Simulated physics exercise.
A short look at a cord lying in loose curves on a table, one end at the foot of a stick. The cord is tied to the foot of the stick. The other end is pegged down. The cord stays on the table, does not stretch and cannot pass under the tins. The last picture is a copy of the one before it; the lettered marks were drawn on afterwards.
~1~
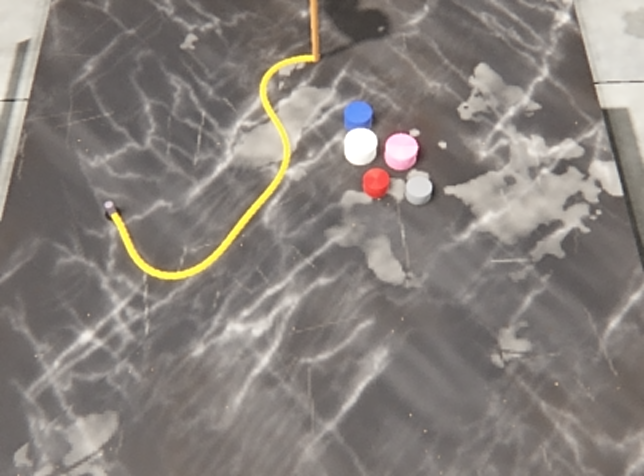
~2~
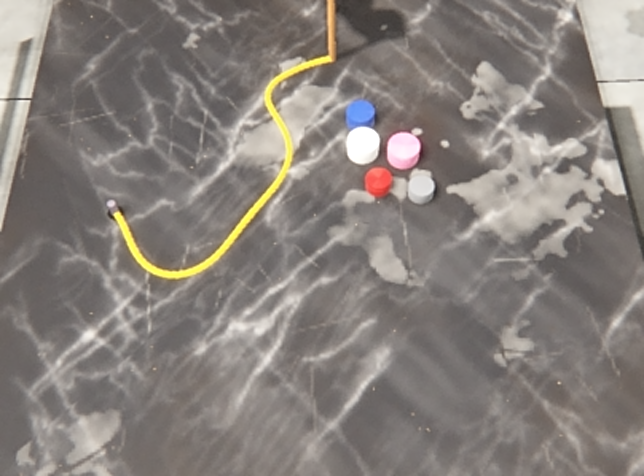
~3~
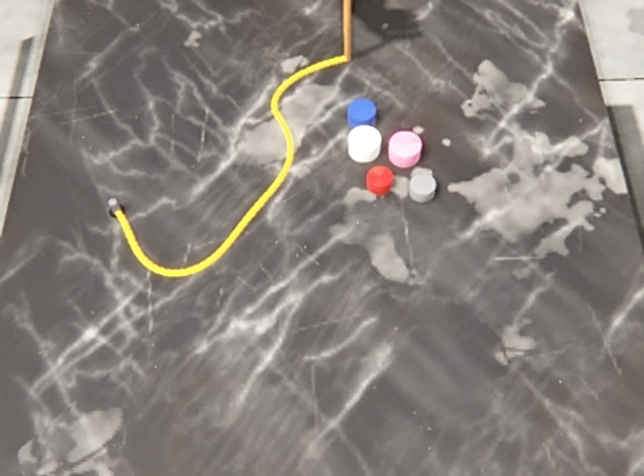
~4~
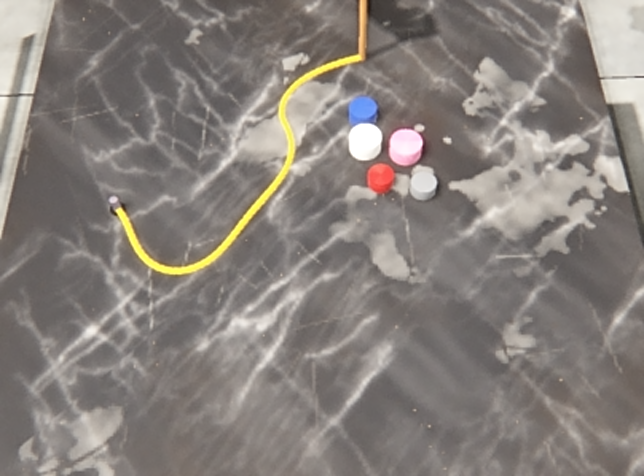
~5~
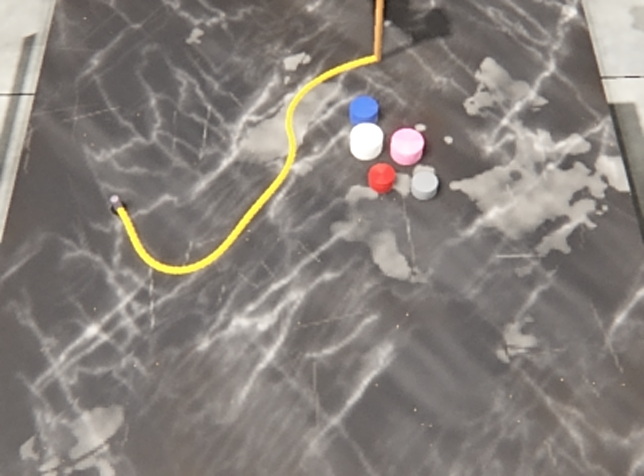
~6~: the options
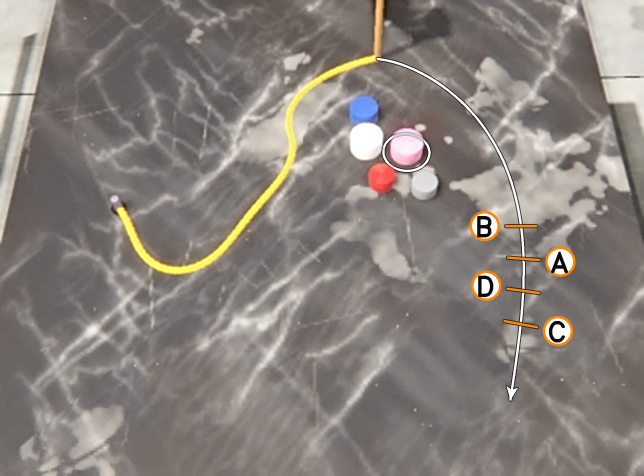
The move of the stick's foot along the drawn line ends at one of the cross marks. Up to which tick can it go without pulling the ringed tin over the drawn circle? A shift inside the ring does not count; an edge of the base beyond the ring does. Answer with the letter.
No farther than B.
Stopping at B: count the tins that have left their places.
Two.
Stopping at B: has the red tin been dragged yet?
No.
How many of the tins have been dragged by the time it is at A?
By then, four.
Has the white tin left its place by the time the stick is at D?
By then, yes.
On the copy, A at (524, 259); B at (521, 226); C at (521, 324); D at (523, 291); the ring at (406, 152); the route from (377, 59) via (512, 184) to (510, 400).
On B. First, foot of the stick (453, 95); pink tin (407, 147).
Then, foot of the stick (501, 157); pink tin (407, 147).
Finally, foot of the stick (521, 227); pink tin (407, 147); white tin (367, 158); blue tin (365, 134); the pink tin is still in its ring.
By contrast, A drags the ringed tin to (396, 164); C drags the ringed tin to (382, 195); D drags the ringed tin to (388, 177).
